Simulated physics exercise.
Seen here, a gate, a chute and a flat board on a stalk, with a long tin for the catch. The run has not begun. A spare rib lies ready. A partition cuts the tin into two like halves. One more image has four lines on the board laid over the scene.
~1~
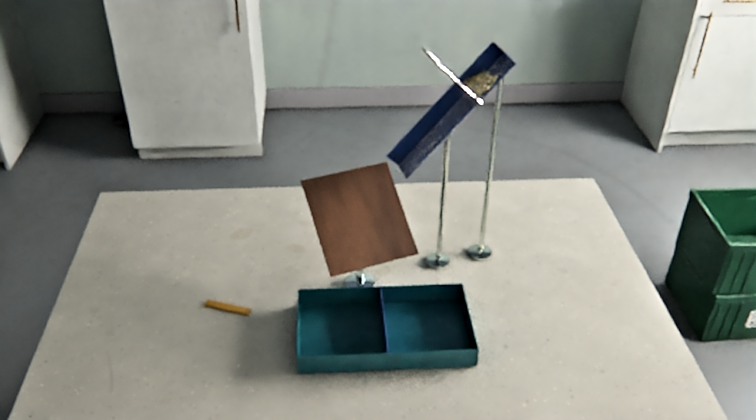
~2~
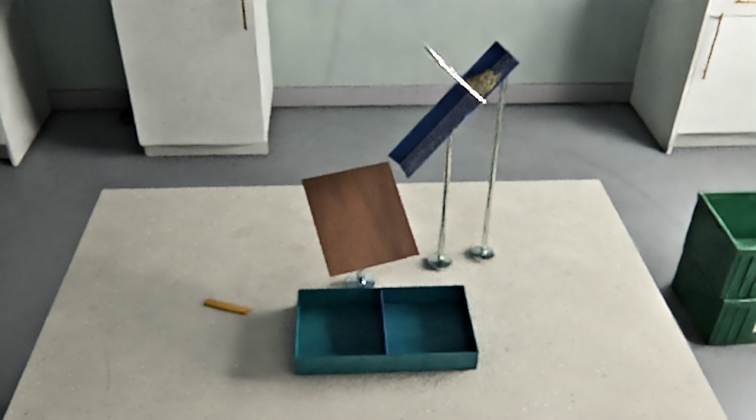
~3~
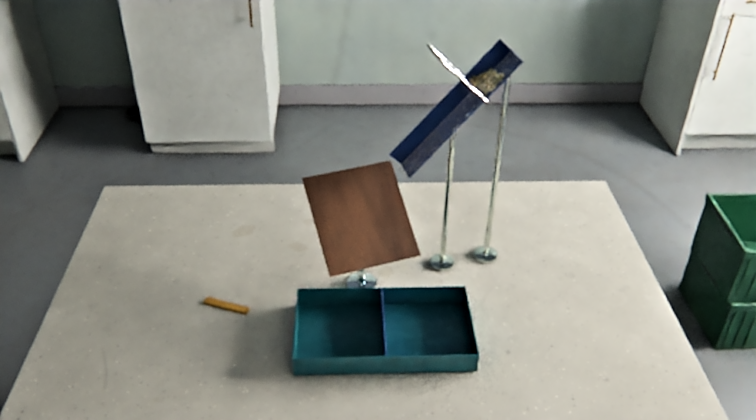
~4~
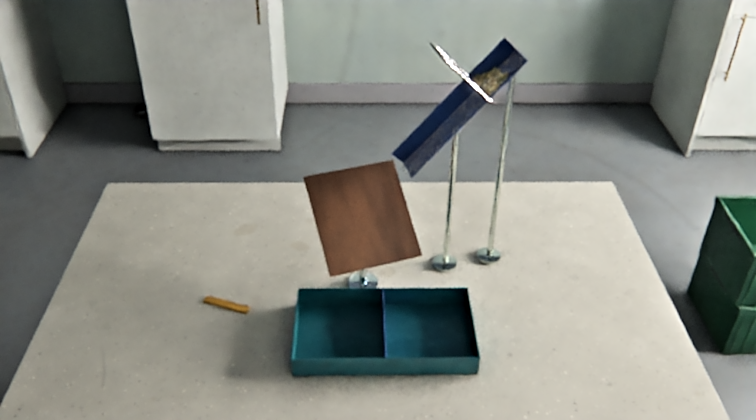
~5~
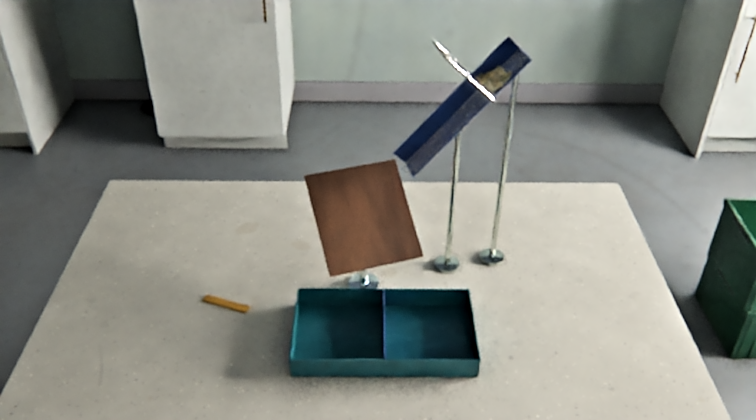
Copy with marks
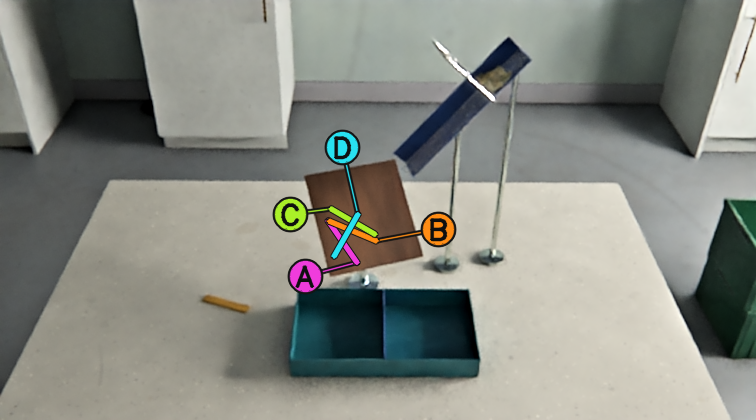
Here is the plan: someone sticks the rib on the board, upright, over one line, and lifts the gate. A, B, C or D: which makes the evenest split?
It is A.
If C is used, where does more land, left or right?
The right half.
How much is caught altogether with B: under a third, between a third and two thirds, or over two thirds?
Line B gives over two thirds.
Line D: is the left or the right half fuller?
The left half.
On the marked copy, line A from (328, 220) to (356, 262); line B from (329, 221) to (376, 240); line C from (331, 208) to (374, 234); line D from (357, 214) to (334, 256).
If A is chosen, of what is caught, about half in the left half, about half in the right.
If B is chosen, of what is caught, a small part in the left half, nearly all in the right.
If C is chosen, of what is caught, a small part in the left half, nearly all in the right.
If D is chosen, of what is caught, most in the left half, a small part in the right.
